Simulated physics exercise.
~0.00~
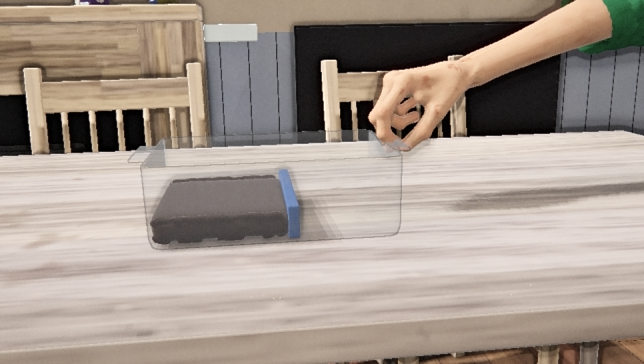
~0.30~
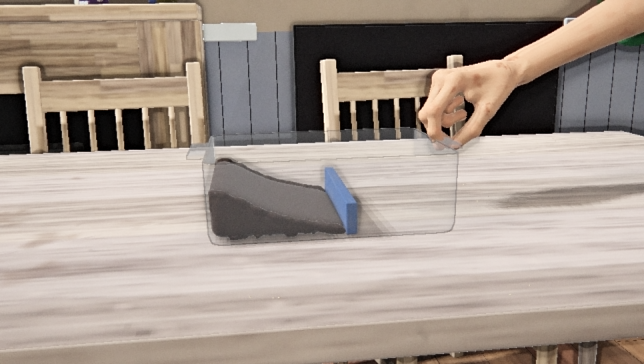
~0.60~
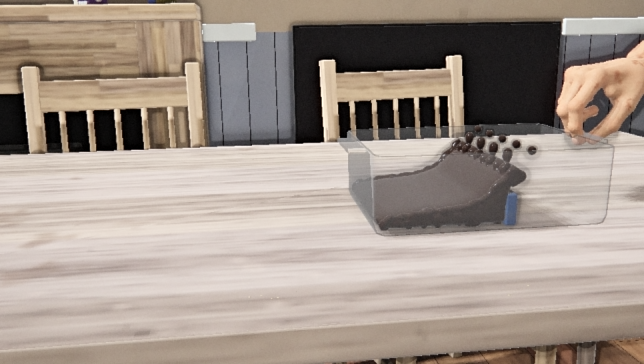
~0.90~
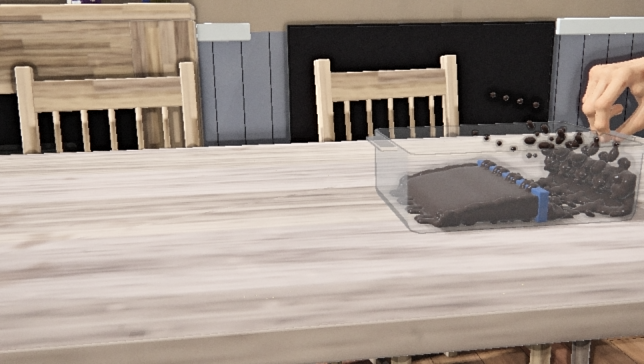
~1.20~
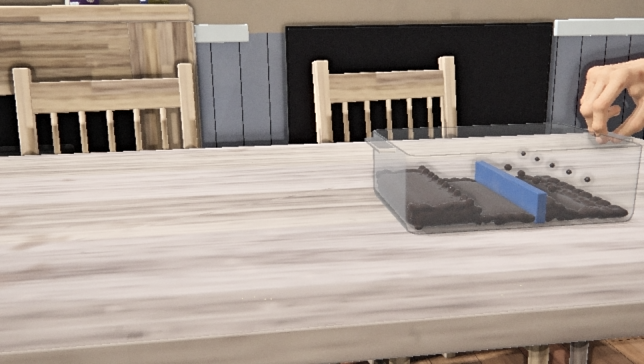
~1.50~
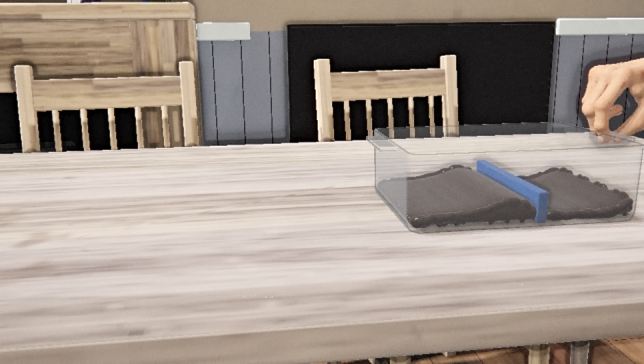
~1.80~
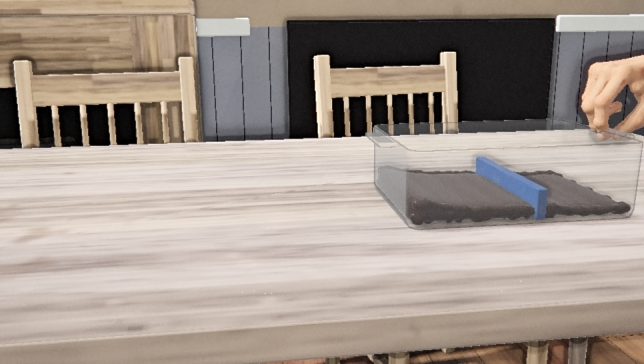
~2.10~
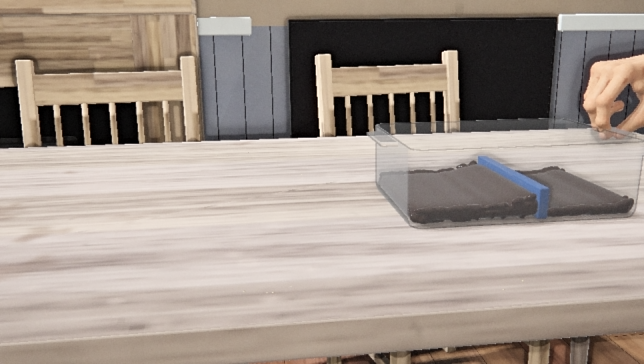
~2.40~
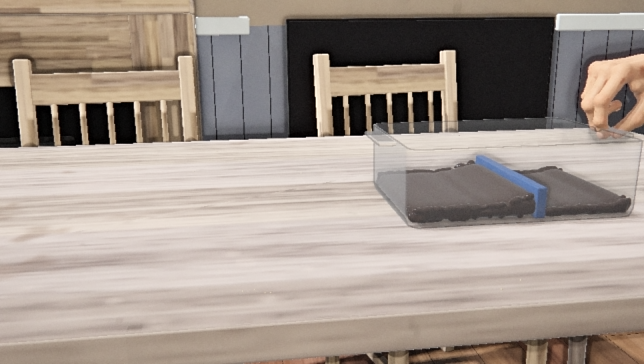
On a pale wooden table, a hand pulled a clear box of dark coffee to the right, and the coffee surged, splashing over the blue divider before settling on both sides, with more left on the left.
